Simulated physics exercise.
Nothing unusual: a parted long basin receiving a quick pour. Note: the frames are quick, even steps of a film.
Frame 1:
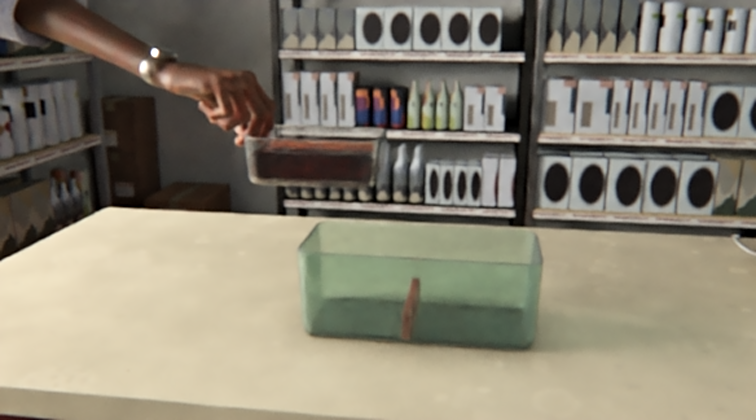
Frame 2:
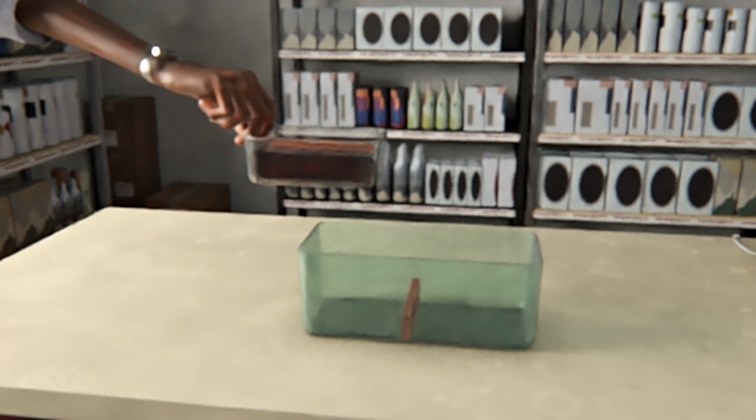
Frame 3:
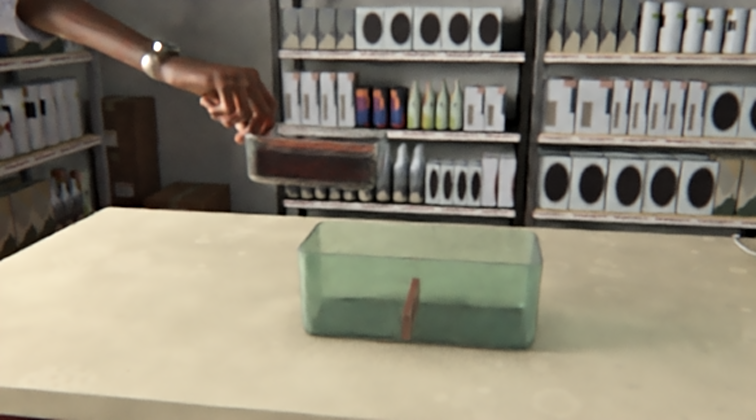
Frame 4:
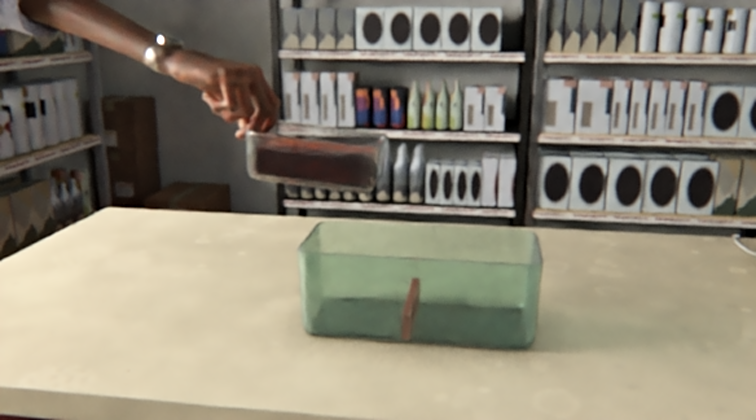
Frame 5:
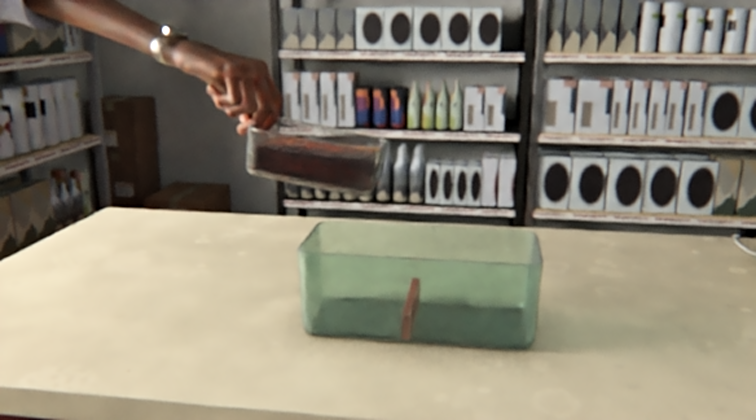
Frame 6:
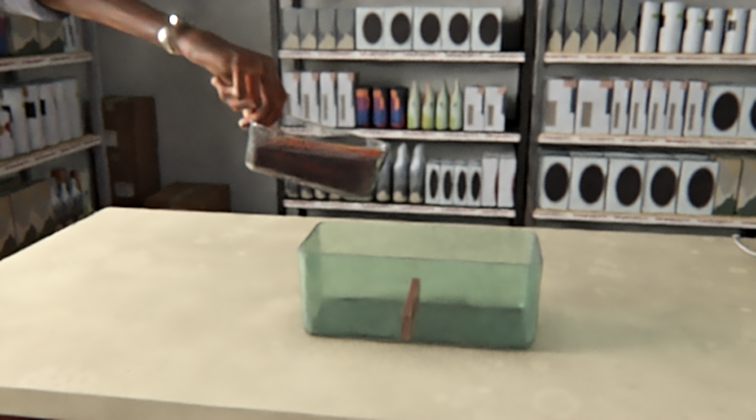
A dark-skinned hand and forearm with a silvery bracelet reach in from the upper left, seen from slightly above a pale counter before shelves of boxes and bottles. The hand grips a clear container of dark reddish liquid above and left of a long green-tinted basin with a short reddish-brown divider inside. The container slowly tilts, its right end dipping slightly, while basin and camera stay still.
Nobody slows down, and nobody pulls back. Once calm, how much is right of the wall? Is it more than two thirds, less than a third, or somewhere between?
The share right of the wall is going to reach a third without passing two thirds.
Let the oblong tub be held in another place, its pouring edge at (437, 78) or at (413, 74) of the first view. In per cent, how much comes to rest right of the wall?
Close to 70 in a hundred, then close to 65 in a hundred.
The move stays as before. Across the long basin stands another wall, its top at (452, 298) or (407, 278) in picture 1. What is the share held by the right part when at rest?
Roughly 10 % and then 60 %.
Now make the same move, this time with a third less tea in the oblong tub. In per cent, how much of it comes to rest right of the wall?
Estimated share: Around 40 %.
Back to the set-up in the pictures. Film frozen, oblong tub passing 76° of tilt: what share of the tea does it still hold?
Amount still in: Approx. 20 %.
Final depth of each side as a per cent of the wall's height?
On the left it sits near 40, while on the right it sits near 50.
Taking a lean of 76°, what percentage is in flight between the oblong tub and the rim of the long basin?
Near 35 %.
A moment on, the oblong tub is tipped on its side and 21 per cent is still to pour, 7 is left of the wall and 38 right of it.
Next, the oblong tub is tipped right over and 2 per cent is still to pour, 37 is left of the wall and 55 right of it.
Then the oblong tub is tipped right over and 0 per cent is still to pour, 42 is left of the wall and 55 right of it.
Later the oblong tub is tipped right over and 0 per cent is still to pour, 42 is left of the wall and 55 right of it.
In the end 42 per cent lies left of the wall, 55 right of it and 3 outside.
